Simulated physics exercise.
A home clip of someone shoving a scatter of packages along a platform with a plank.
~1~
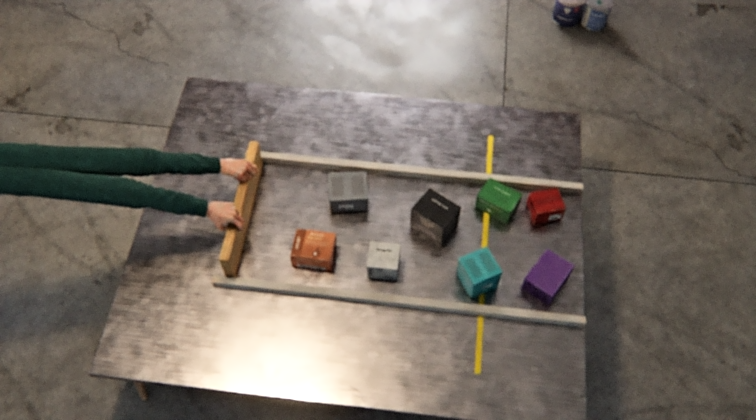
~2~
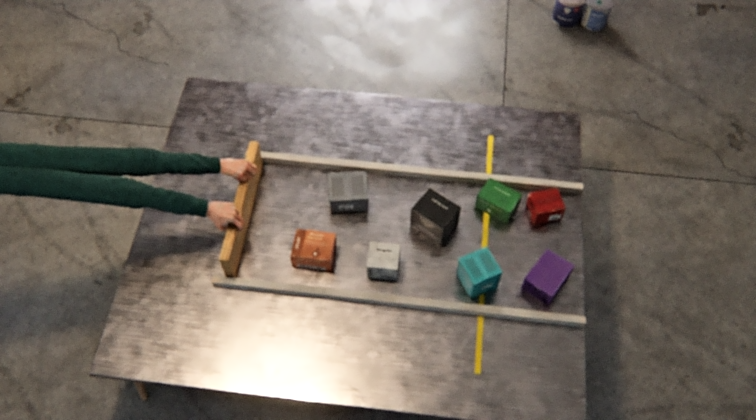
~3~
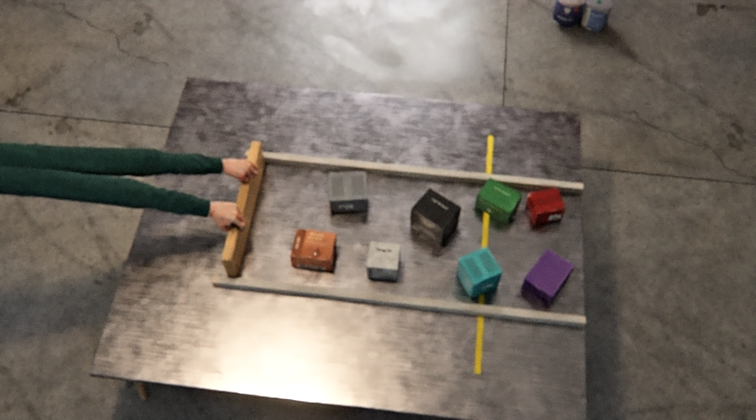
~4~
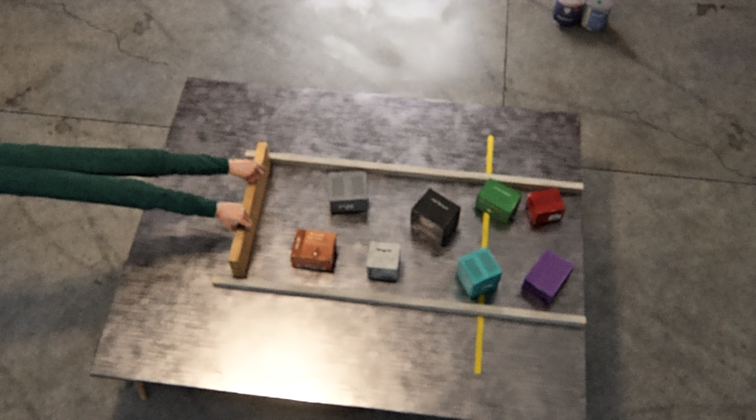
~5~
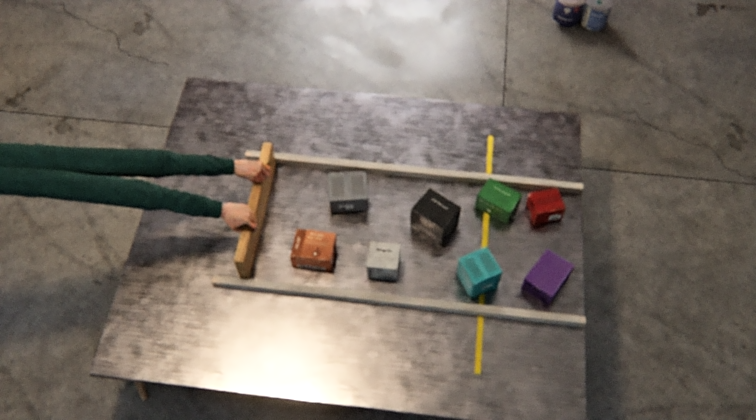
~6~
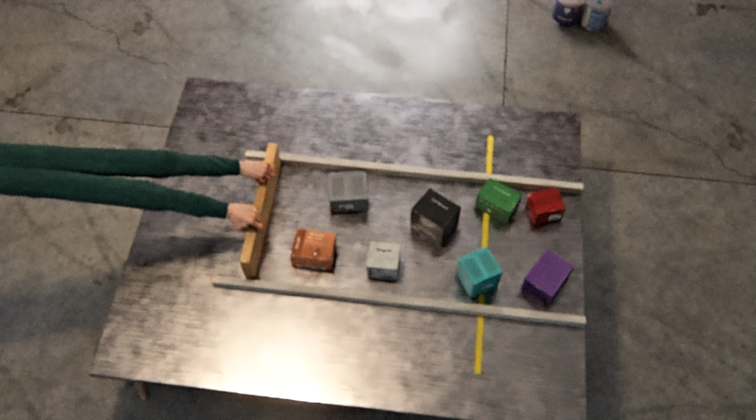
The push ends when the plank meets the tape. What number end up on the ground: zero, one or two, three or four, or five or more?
As it turns out, the number that fall off is one or two.
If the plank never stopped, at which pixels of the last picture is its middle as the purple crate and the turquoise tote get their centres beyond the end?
At (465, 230) for the purple crate; at (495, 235) for the turquoise tote.
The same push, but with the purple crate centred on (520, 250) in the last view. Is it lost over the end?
Then it holds on.
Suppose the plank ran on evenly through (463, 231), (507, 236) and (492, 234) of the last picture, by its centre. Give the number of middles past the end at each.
Place by place, 0, 3 and 2.
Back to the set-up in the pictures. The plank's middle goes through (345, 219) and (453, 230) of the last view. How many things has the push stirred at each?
First 3, then 8.
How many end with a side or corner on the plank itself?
It touches 2.
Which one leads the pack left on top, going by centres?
The red box.
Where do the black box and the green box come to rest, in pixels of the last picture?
The black box at (535, 242), the green box at (546, 199).
A little later, none off yet; purple crate at rest near (548, 277); red box at rest near (546, 206); green box at rest near (498, 201).
When it is over, the number that fall off is one or two; down, purple crate.
